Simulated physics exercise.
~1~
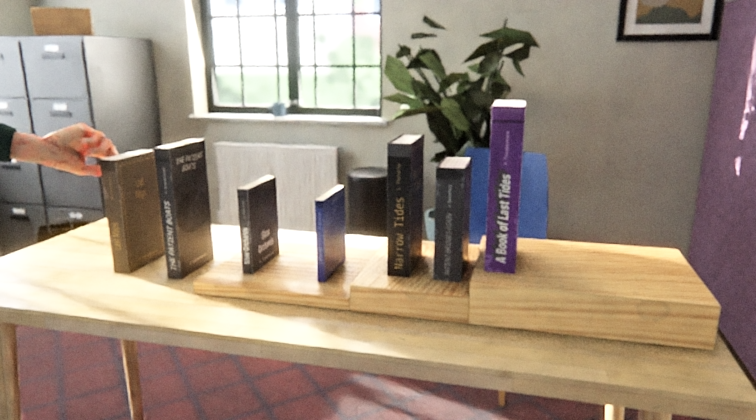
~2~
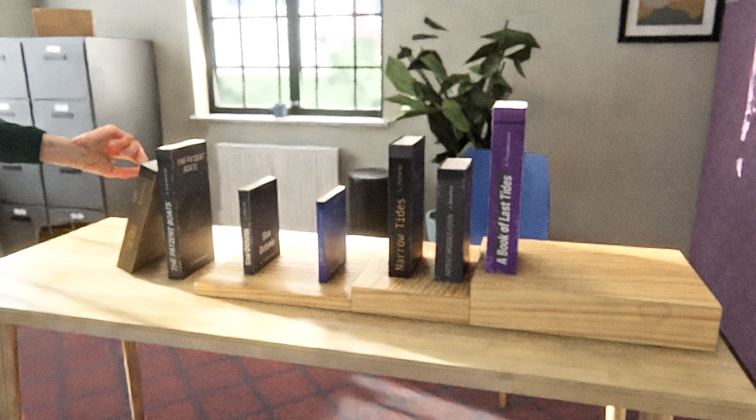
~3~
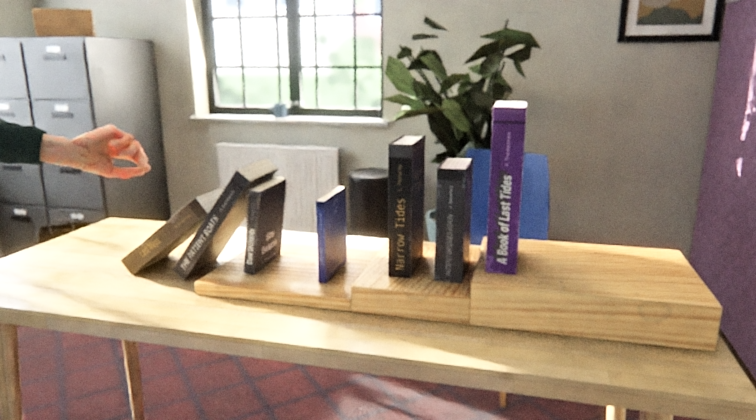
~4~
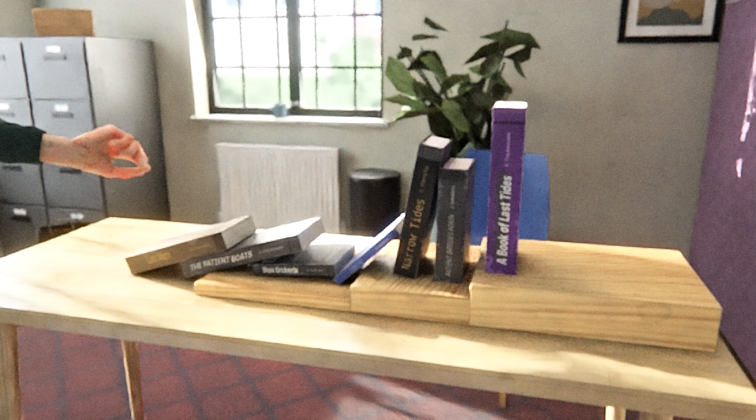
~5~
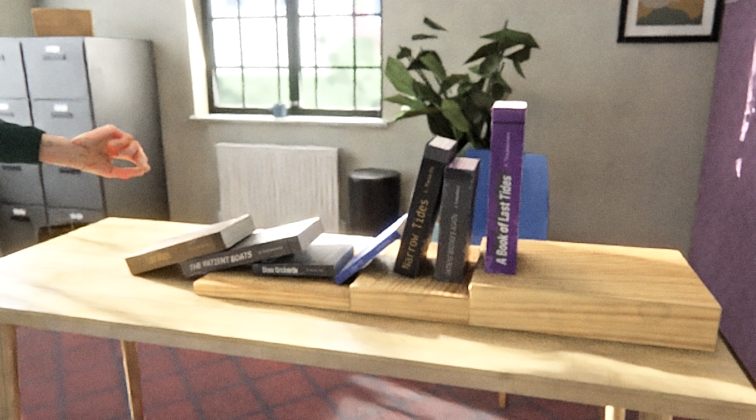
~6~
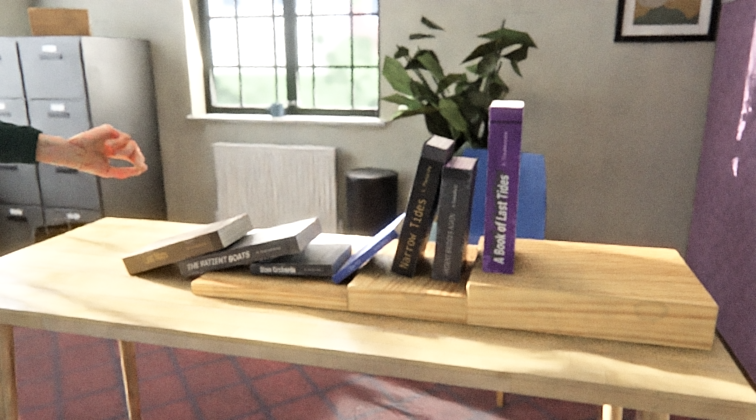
On a wooden table, a hand tips a book and four fall, leaving three standing.
